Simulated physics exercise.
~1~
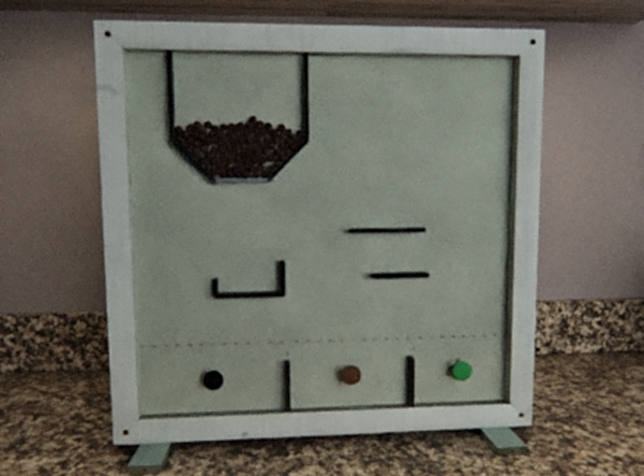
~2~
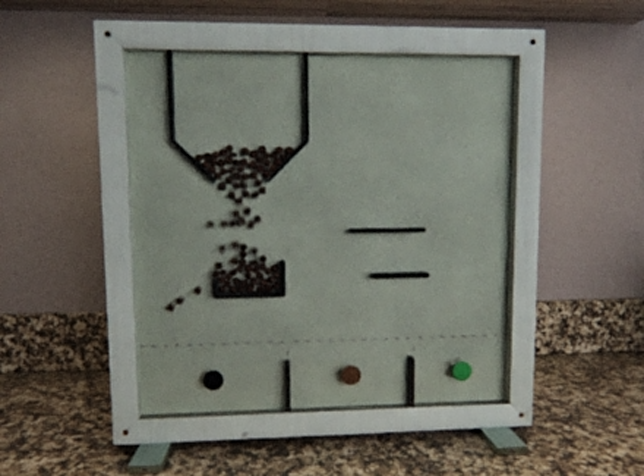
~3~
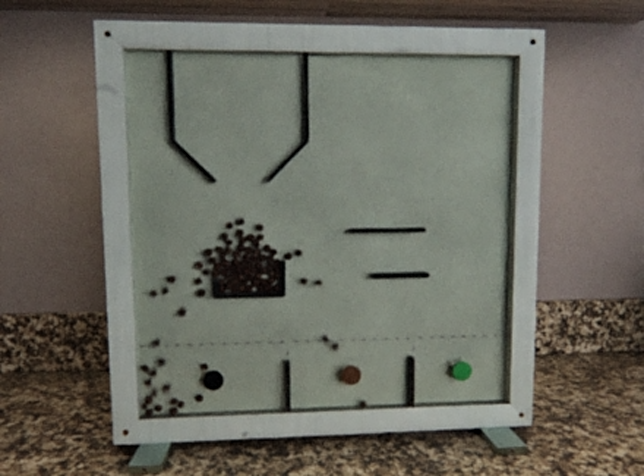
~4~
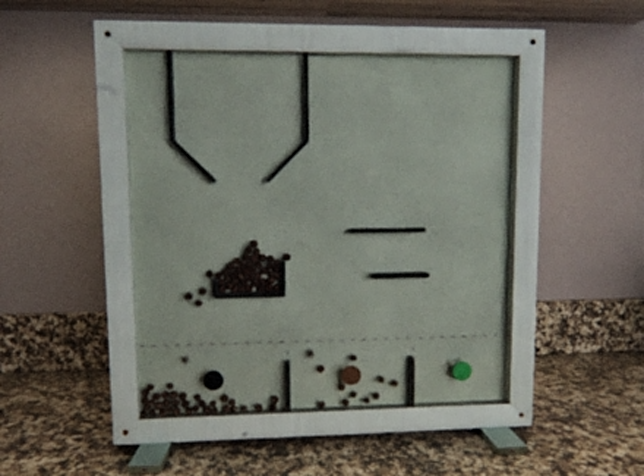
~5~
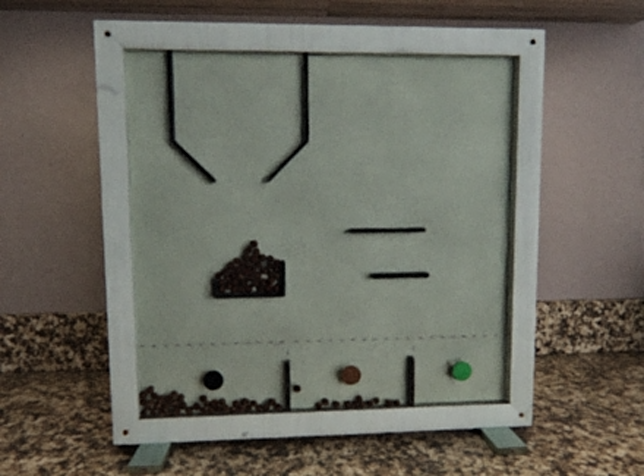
A pale green upright box with a whitish frame stands on a speckled stone counter, seen from the front by a still camera. Dark beads fill a funnel at the upper left, above a small black tray, two short black bars at the right, and three bins with black, brown and green stickers. The beads pour down into the tray, heap up and spill over both sides. Many drop into the black bin and fewer bounce into the brown one. Finally all lie still, with a mound left on the tray, most binned beads under black, and the green bin empty.
